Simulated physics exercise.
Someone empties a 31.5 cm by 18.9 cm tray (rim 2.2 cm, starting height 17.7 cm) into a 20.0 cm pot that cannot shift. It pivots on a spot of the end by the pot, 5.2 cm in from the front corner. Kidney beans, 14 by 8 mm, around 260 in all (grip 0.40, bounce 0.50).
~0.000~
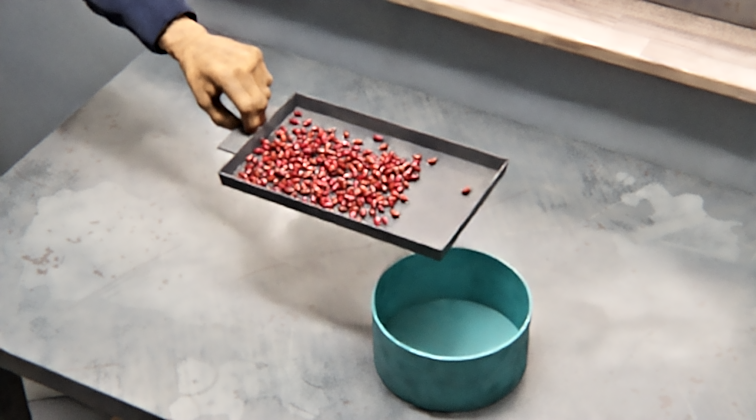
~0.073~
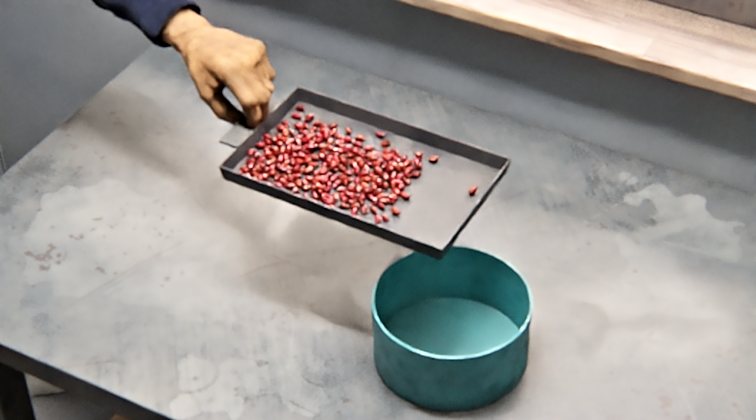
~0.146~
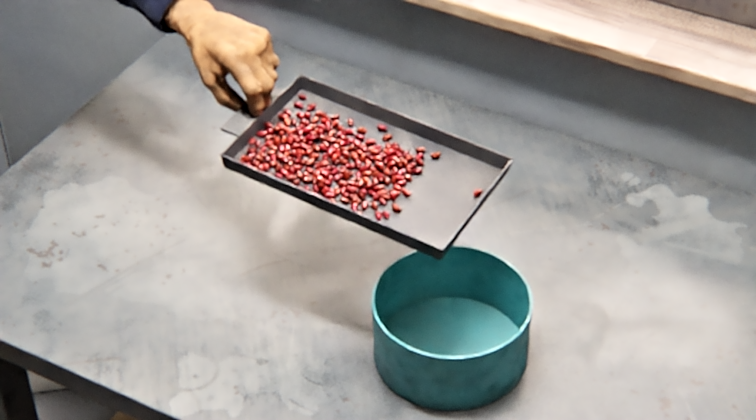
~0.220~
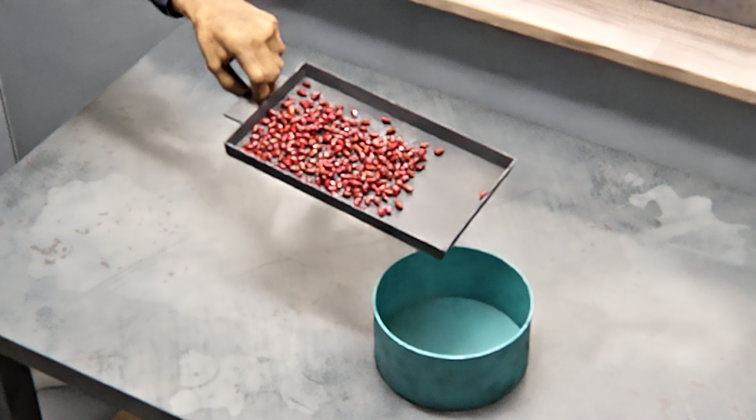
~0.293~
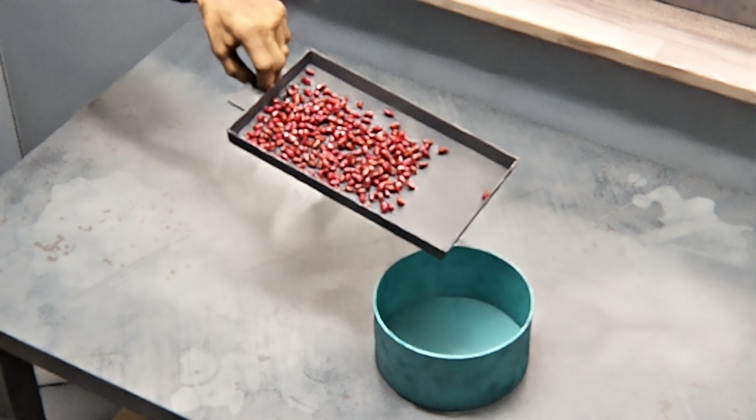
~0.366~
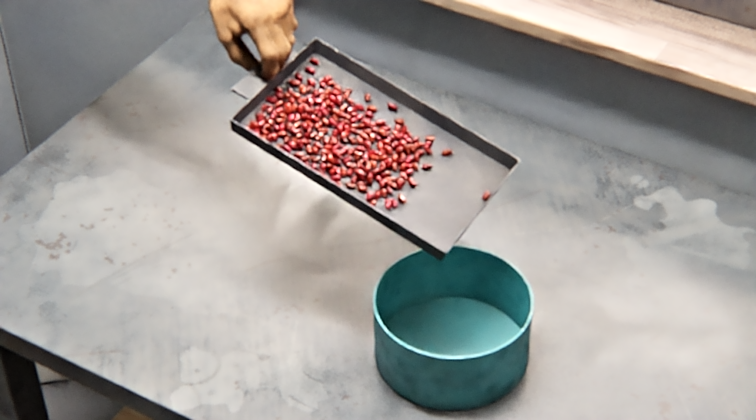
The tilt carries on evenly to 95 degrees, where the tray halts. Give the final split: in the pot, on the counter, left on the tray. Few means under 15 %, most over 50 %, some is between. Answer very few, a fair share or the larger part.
Pot: The larger part, counter: A fair share, tray: Very few.
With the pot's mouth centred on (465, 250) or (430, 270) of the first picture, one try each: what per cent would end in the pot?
About 55 and 55 per cent.
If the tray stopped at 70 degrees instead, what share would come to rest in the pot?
Then about 40 per cent.
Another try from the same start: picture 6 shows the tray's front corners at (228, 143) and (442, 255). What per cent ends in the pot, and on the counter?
Pot 100, counter 0.
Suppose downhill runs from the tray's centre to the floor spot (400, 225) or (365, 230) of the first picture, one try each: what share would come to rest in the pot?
About 100 and 80 per cent.
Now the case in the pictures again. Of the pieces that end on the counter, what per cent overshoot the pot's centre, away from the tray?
Some 90 per cent.
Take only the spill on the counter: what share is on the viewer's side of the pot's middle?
Some 10 per cent.
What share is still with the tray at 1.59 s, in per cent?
Some 75 per cent of the load.
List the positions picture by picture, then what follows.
Tray tilt 0 degrees, front corners at (221, 171) and (440, 247); middle of the pieces at (331, 174); pot at (452, 300), in the first frame.
Tray tilt 1 degrees, front corners at (223, 165) and (441, 246); middle of the pieces at (333, 170), in the second frame.
Tray tilt 4 degrees, front corners at (224, 154) and (442, 247), lowest corner right front; middle of the pieces at (334, 162), in the third frame.
Tray tilt 8 degrees, front corners at (227, 142) and (443, 248), lowest corner right front; middle of the pieces at (337, 154), in the fourth frame.
Tray tilt 12 degrees, front corners at (231, 129) and (445, 248), lowest corner right front; middle of the pieces at (340, 146), in the fifth frame.
Tray tilt 15 degrees, front corners at (234, 119) and (445, 249), lowest corner right front; middle of the pieces at (343, 140); pot at (453, 299). Its pace works out near 50 degrees a second, in the sixth frame.
After 1.10 s, tilt 53 degrees; the tray holds 90 %, the pot 5 %.
After 1.59 s, tilt 77 degrees; the tray holds 75 %, the pot 25 %.
After 2.15 s, tilt 95 degrees; the tray holds 10 %, the pot 65 %.
In the end, at 3.6 s, pot 75 %, counter 25 %, tray 0 %.
